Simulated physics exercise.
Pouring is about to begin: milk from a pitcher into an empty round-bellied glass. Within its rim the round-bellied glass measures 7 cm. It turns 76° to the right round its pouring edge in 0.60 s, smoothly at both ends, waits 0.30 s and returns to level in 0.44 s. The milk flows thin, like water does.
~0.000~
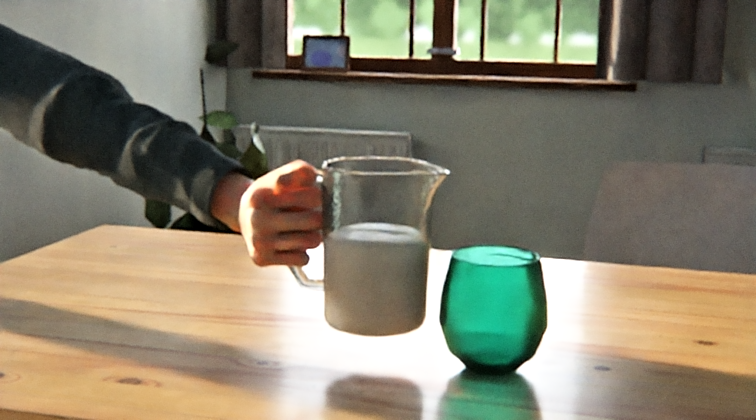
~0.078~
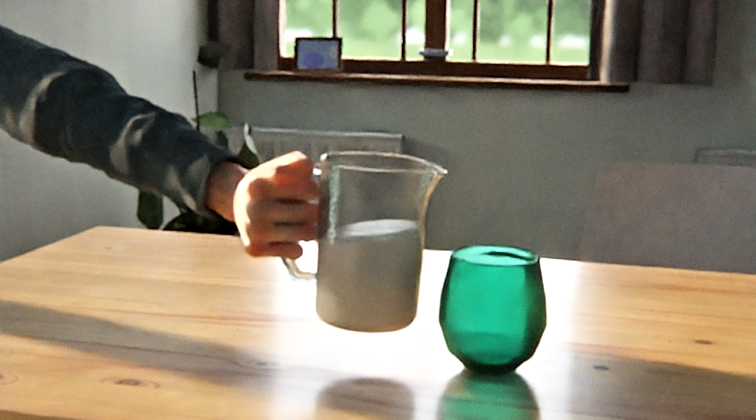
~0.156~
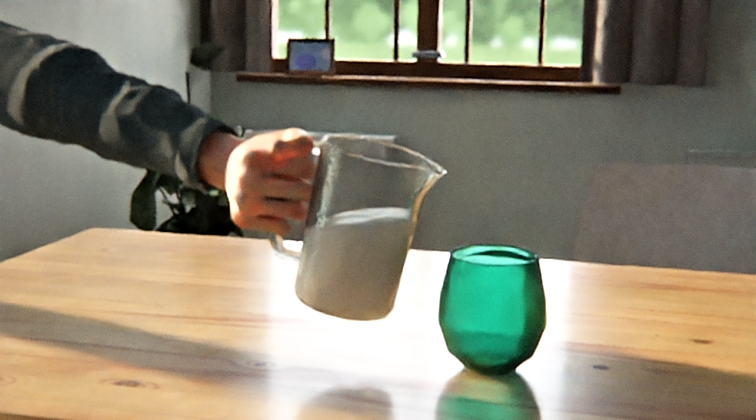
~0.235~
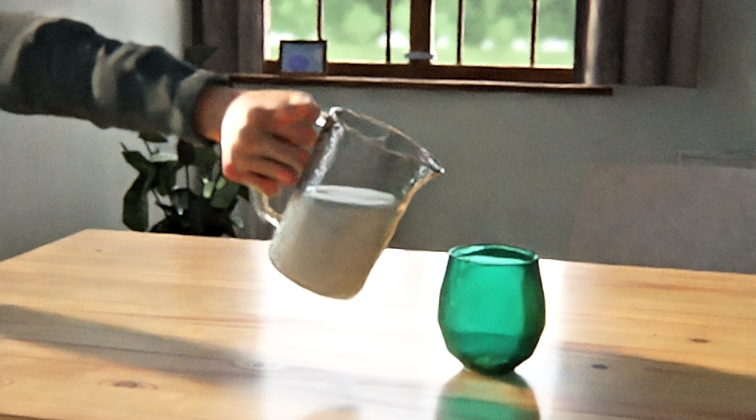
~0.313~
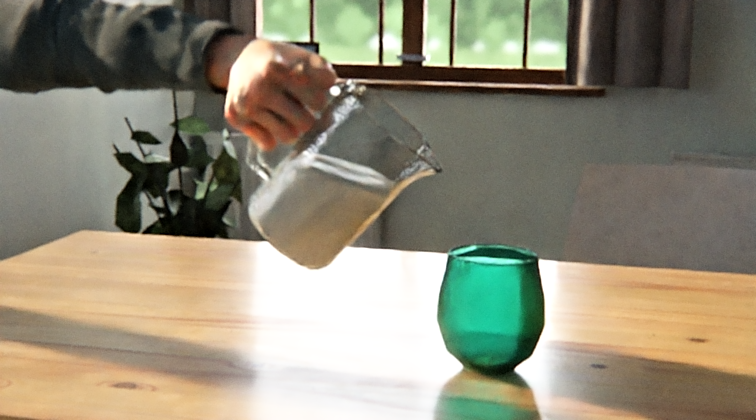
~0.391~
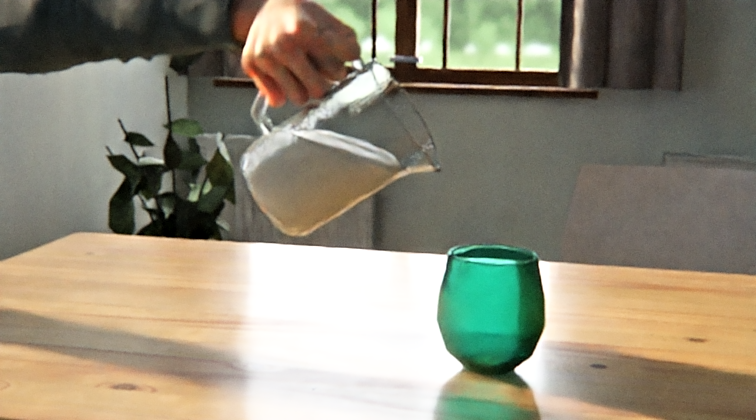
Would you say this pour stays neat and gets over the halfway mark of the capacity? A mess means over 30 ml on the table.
No, it makes a mess.
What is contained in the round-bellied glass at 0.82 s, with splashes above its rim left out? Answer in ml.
Around 140 ml.
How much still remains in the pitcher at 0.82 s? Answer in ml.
370 ml or so.
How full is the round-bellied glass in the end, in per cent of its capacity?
I'd estimate close to 25 per cent.
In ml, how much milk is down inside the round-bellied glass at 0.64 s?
I'd put it around 10 ml.
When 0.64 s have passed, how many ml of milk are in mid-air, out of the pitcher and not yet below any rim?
80 ml.
Then, 0.64 s in, the tilt is 76° and the round-bellied glass has 10 ml, the pitcher 510 ml, and 0 ml is on the table.
Then, 0.82 s in, the tilt is 76° and the round-bellied glass has 140 ml, the pitcher 370 ml, and 0 ml is on the table.
Then, 1.00 s in, the tilt is 66° and the round-bellied glass has 90 ml, the pitcher 295 ml, and 5 ml is on the table.
Then, 1.21 s in, the tilt is 16° and the round-bellied glass has 145 ml, the pitcher 285 ml, and 165 ml is on the table.
Finally, the round-bellied glass has 145 ml, the pitcher 280 ml, and 175 ml is on the table.
